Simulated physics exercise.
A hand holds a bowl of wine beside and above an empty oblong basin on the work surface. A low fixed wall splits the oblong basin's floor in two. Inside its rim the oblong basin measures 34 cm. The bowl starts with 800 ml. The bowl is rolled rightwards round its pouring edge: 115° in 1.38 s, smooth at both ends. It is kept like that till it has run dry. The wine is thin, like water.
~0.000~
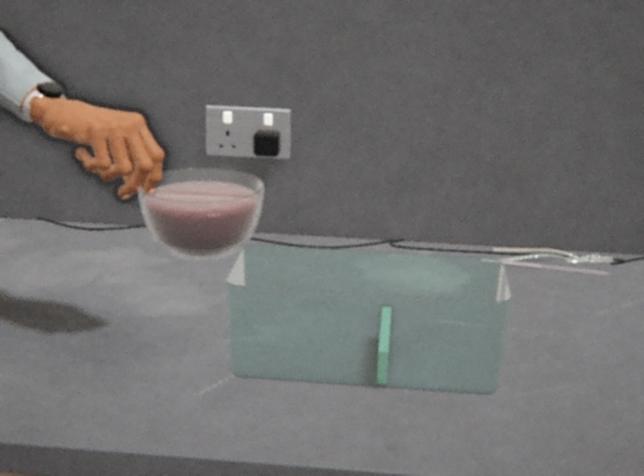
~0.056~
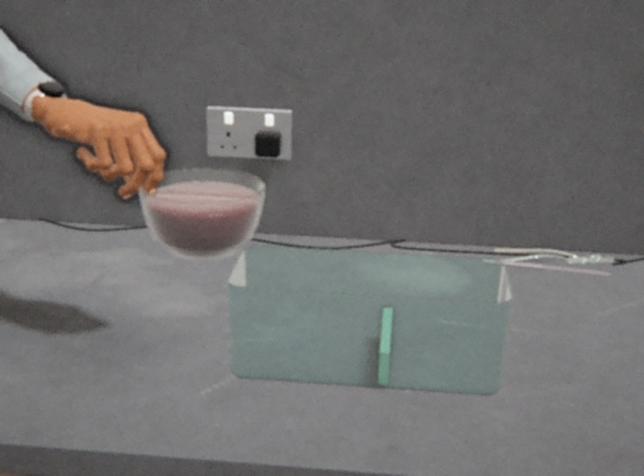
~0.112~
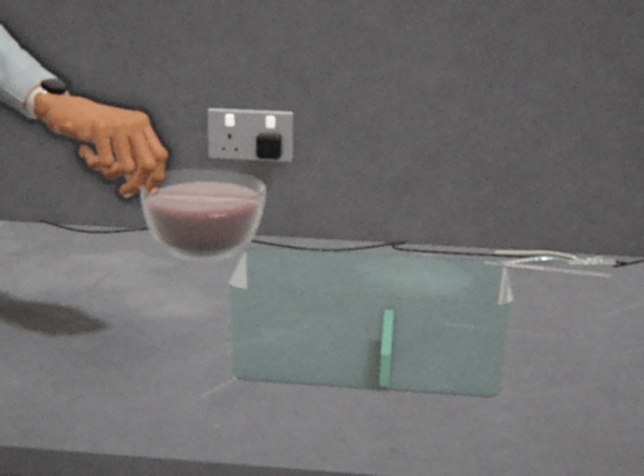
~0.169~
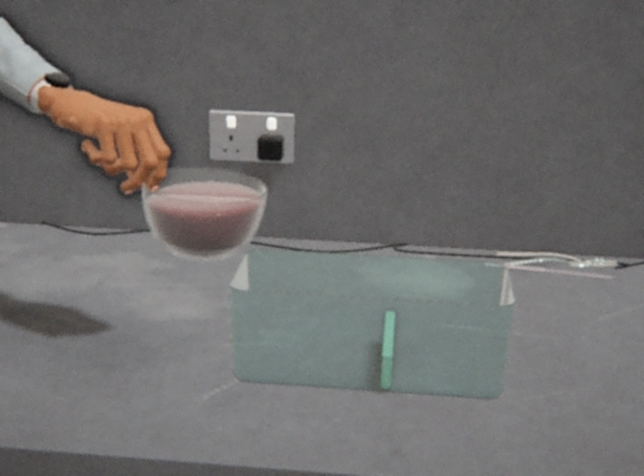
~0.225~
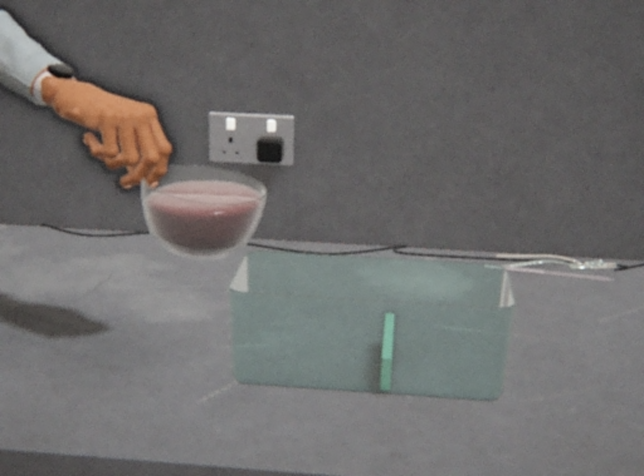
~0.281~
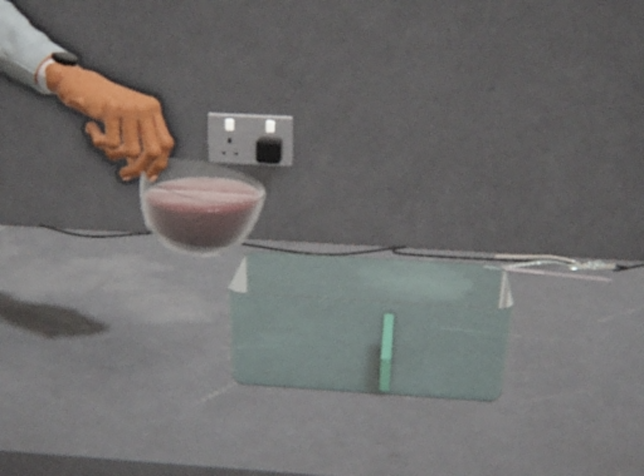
A hand holding a glass bowl of dark red liquid above a grey work surface, slowly tilting it slightly to the right.
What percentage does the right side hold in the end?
About 6 per cent.
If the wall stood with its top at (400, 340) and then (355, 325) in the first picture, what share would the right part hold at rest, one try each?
First 20, then 30 per cent.
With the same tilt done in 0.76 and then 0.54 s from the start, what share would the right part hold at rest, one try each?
First 15, then 15 per cent.
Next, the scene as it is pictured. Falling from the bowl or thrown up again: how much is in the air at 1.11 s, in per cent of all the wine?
About 10 per cent.
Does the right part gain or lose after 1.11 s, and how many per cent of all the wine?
It goes up by about 2.
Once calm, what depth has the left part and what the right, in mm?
Left about 30 mm, right about 2 mm.
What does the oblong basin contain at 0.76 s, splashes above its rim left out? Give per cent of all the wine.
Some 16 per cent.
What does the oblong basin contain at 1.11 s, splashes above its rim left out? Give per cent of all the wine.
About 86 per cent.
After 0.76 s the tilt is 67° and 53 per cent is still to pour, 16 is left of the wall and 0 right of it.
After 1.11 s the tilt is 105° and 3 per cent is still to pour, 82 is left of the wall and 4 right of it.
After 1.48 s the tilt is 115° and 0 per cent is still to pour, 93 is left of the wall and 6 right of it.
After 1.88 s the tilt is 115° and 0 per cent is still to pour, 93 is left of the wall and 6 right of it.
In the end 93 per cent lies left of the wall, 6 right of it and 1 outside.
